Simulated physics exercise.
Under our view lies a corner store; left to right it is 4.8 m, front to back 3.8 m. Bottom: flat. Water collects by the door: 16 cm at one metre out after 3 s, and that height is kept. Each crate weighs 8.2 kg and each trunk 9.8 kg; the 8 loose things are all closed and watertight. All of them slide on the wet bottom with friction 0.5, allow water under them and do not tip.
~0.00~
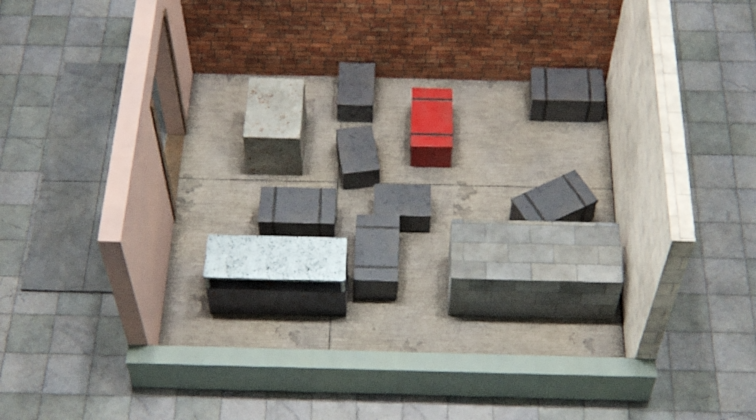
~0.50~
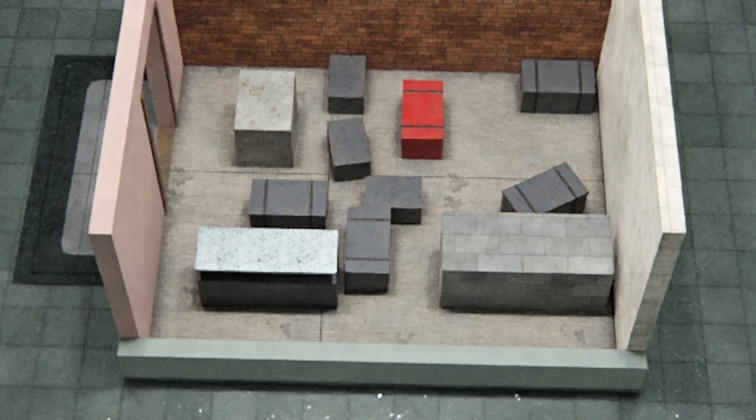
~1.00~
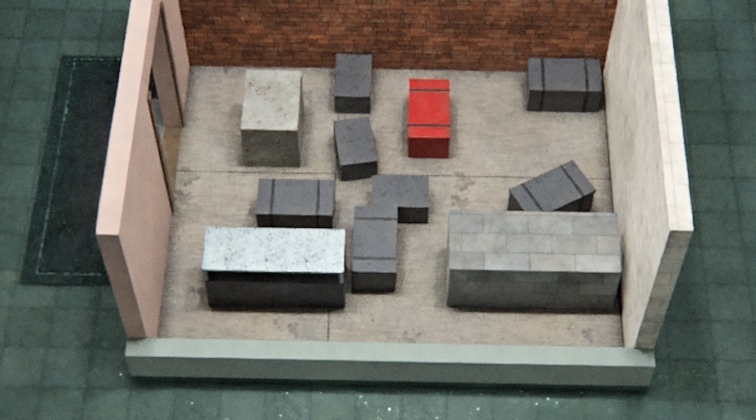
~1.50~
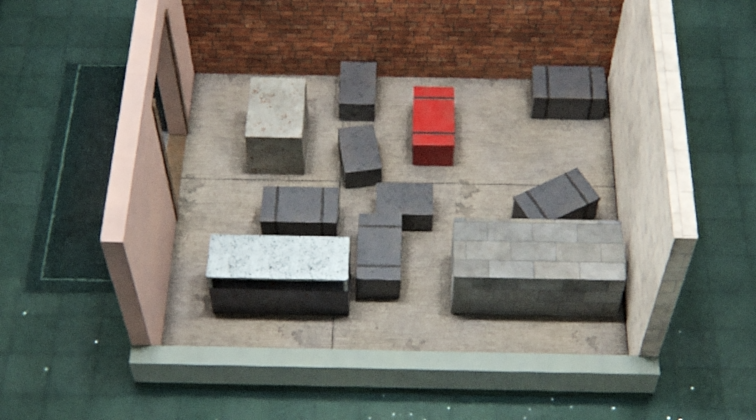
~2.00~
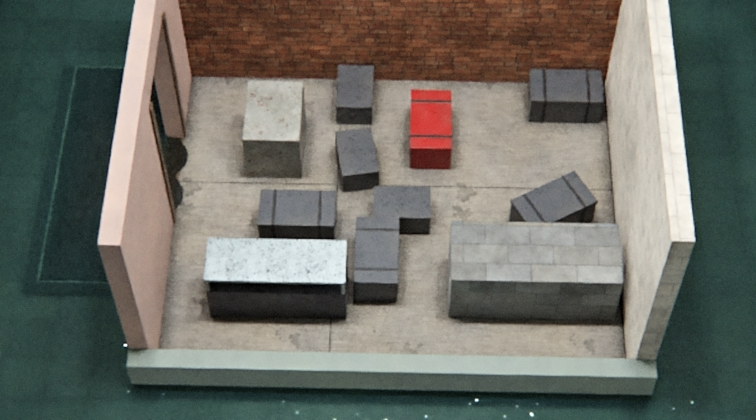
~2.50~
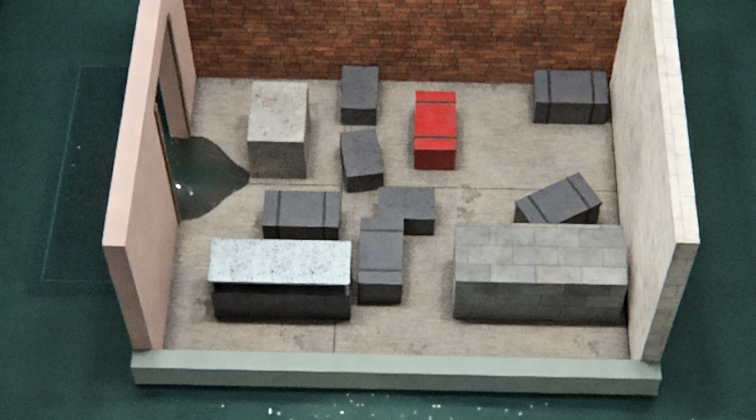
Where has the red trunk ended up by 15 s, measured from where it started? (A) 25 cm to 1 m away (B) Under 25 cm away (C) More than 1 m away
Answer: A.
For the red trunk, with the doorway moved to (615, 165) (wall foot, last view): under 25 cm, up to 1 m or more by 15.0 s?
In that case the red trunk would have gone a great distance.
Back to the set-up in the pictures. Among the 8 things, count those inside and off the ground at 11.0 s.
Count: 8.
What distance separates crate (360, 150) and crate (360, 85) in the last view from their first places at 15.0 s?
In that order: 50 cm, 80 cm.
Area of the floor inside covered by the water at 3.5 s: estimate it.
Roughly 2.0 m2 of it is wet.
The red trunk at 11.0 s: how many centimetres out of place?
It has shifted about 100 cm.
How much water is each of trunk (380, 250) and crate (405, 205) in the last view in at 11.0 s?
Some 4 cm at the first, some 10 cm at the second.
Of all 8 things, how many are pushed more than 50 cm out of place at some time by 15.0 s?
Count: 8.
After 3.5 s the red trunk is near (436, 120), 0.0 m from its start, aground; 0 afloat.
After 6.8 s the red trunk is near (437, 120), 0.0 m from its start, aground; 1 afloat.
After 11.0 s the red trunk is near (520, 117), 0.9 m from its start, afloat; 8 afloat.
After 15.0 s the red trunk is near (462, 149), 0.5 m from its start, afloat; 8 afloat.
